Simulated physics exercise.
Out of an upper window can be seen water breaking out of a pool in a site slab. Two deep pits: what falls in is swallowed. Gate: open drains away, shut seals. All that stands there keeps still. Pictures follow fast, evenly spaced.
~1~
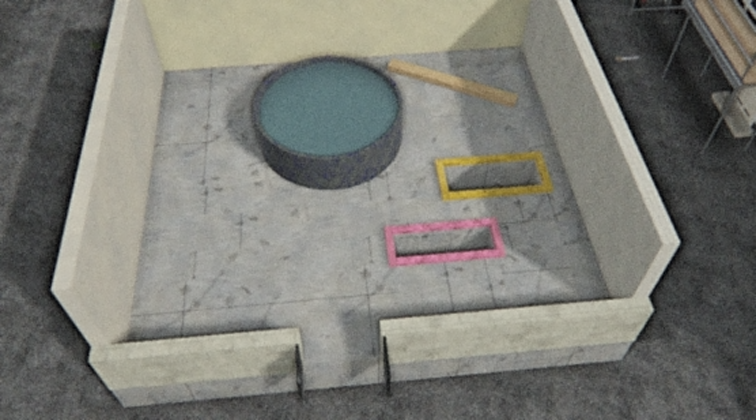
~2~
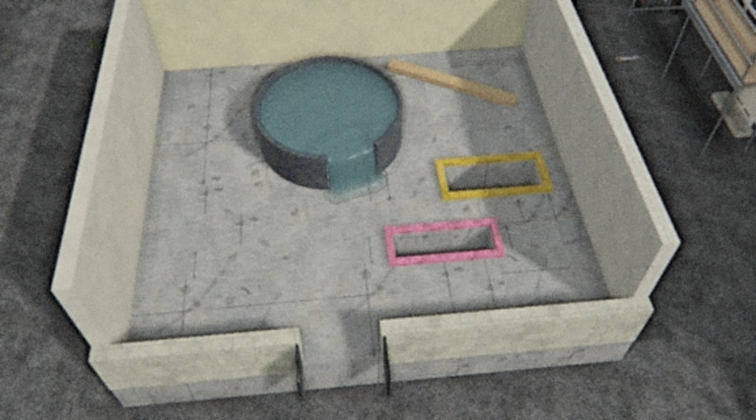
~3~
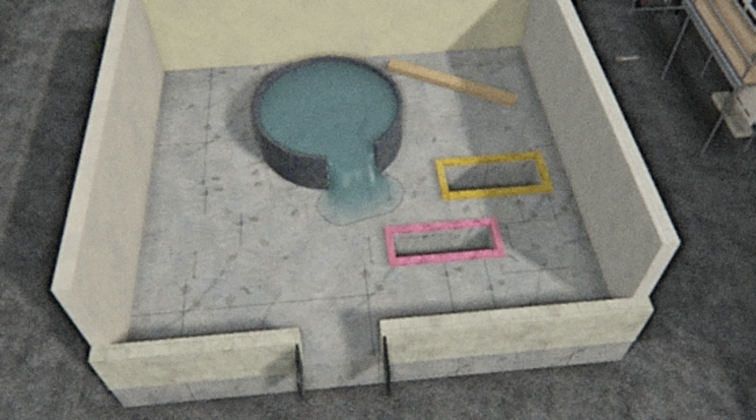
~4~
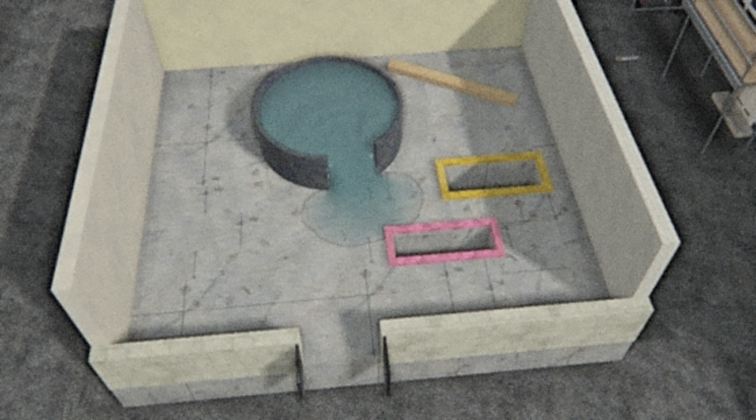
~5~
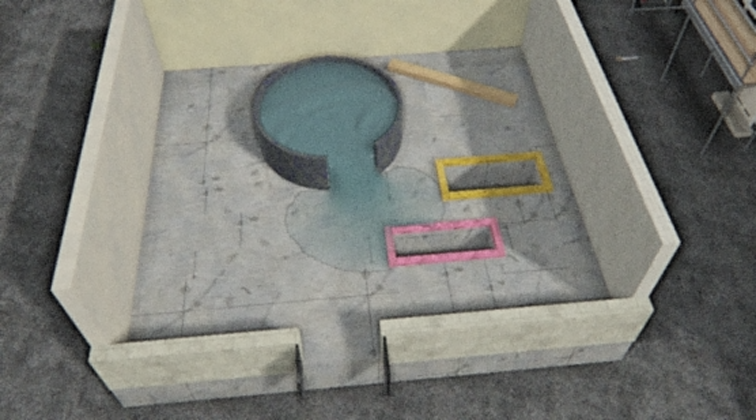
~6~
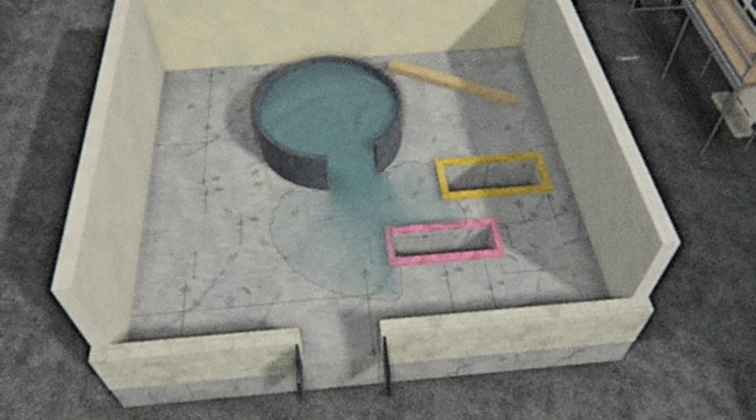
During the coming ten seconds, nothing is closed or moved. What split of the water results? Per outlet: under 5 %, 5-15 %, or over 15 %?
The gate claims a heavy share - exceeding fifteen per cent. The pink pit claims a heavy share - exceeding fifteen per cent. The yellow pit claims a light share - short of five per cent.
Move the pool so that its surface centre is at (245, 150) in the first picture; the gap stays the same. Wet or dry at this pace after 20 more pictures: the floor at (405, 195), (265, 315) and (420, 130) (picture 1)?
Going through the three spots, I'd say high and dry, swamped, high and dry.
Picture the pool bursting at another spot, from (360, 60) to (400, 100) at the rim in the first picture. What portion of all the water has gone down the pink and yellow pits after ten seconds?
The pink pit takes 0 per cent and the yellow pit 20 per cent.
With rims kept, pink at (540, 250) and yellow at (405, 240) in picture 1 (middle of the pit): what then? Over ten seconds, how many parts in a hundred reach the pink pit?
Share for the pink pit: 0 percent.
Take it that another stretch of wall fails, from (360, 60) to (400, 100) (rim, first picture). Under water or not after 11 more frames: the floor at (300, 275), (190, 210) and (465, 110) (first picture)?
Point 1: Unwetted; point 2: Unwetted; point 3: Inundated.
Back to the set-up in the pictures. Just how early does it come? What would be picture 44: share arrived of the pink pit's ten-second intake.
Something like 95 in a hundred.
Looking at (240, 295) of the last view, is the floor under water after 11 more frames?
That spot: Soaked.
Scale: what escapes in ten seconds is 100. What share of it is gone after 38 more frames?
Around 80 %.
A moment on, water covers 25 % of the floor; the gate 1 %, the pink pit 4 %, the yellow pit 0 %.
Next, water covers 30 % of the floor; the gate 4 %, the pink pit 8 %, the yellow pit 0 %.
Then, water covers 40 % of the floor; the gate 10 %, the pink pit 12 %, the yellow pit 0 %.
Later, water covers 55 % of the floor; the gate 17 %, the pink pit 16 %, the yellow pit 0 %.
In the end, water covers 85 % of the floor; the gate 24 %, the pink pit 17 %, the yellow pit 0 %.
